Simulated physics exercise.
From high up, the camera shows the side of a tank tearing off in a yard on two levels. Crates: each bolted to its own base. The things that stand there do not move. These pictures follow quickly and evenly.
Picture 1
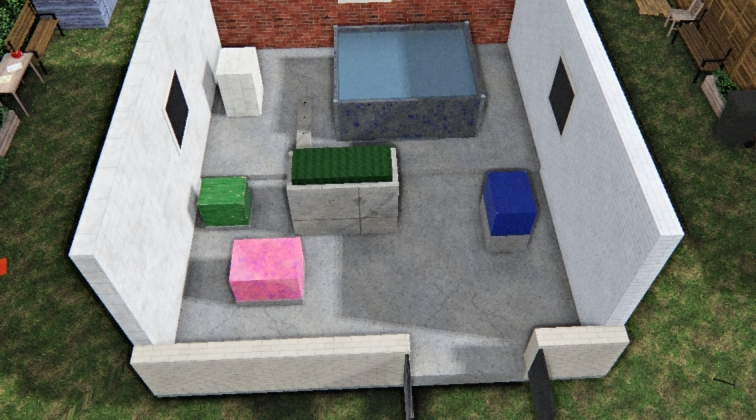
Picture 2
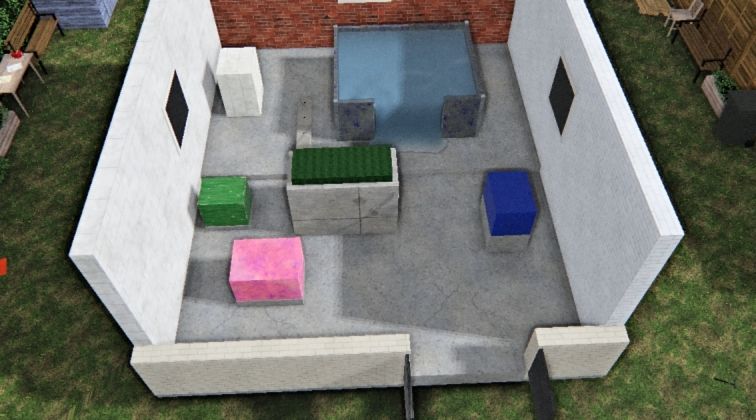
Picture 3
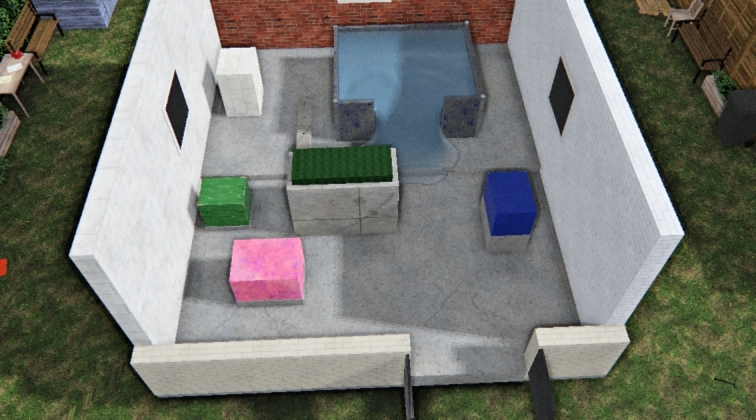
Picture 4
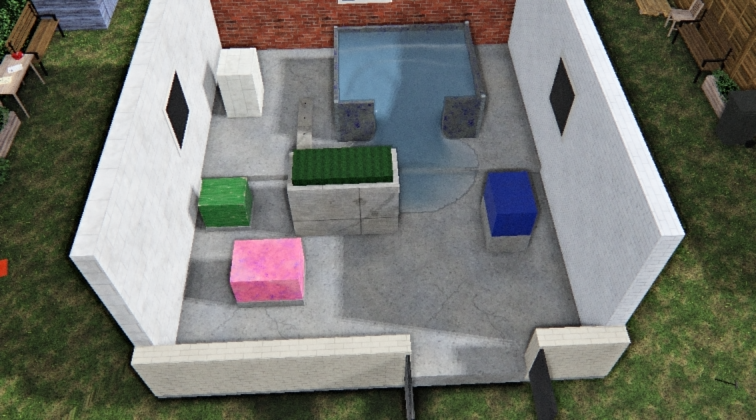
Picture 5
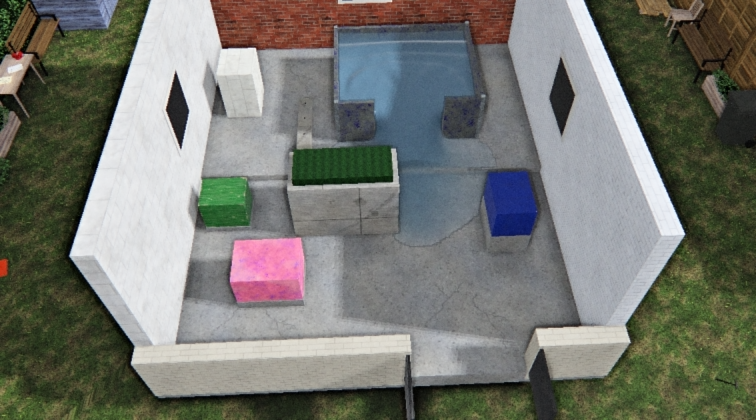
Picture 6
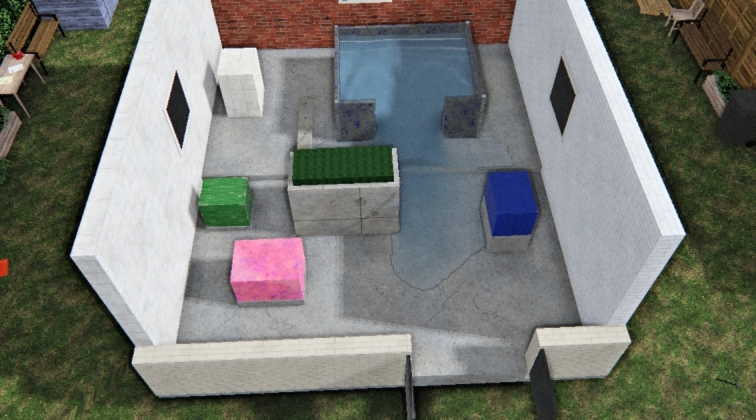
In a walled yard with a brick back wall, the front of a water tank broke open and water poured through the gap, spreading forward across the gray floor between the planter and blue block.
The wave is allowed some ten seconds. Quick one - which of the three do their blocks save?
Outcome: The pink crate is going to stay free of water; the blue crate is going to stay free of water; the green crate is going to get water on it.
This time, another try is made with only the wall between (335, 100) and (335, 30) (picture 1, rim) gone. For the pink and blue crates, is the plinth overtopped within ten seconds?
Observed: Pink is doused; blue stays clear.
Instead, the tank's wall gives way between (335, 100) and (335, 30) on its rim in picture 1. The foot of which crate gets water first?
First in line is the green crate.
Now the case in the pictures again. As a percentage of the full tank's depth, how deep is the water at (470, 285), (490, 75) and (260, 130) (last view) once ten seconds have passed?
Going place by place: 12 %, 2 % and 2 %.
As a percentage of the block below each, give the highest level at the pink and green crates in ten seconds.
In order: 80% and 310%.
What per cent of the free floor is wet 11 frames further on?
I'd estimate some 50 per cent.
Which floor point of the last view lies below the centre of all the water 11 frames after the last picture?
At about (401, 146).
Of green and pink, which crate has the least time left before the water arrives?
That's the green one.
A moment on, water covers 35 % of the floor; the pink crate not reached, the blue crate water round its plinth, the green crate water round its plinth.
Next, water covers 50 % of the floor; the pink crate water round its plinth, the blue crate water round its plinth, the green crate water round its plinth.
Then, water covers 65 % of the floor; the pink crate water round its plinth, the blue crate water round its plinth, the green crate water round its plinth.
Later, water covers 75 % of the floor; the pink crate water round its plinth, the blue crate water round its plinth, the green crate water round its plinth.
In the end, water covers 75 % of the floor; the pink crate stayed above the water, the blue crate stayed above the water, the green crate was topped.
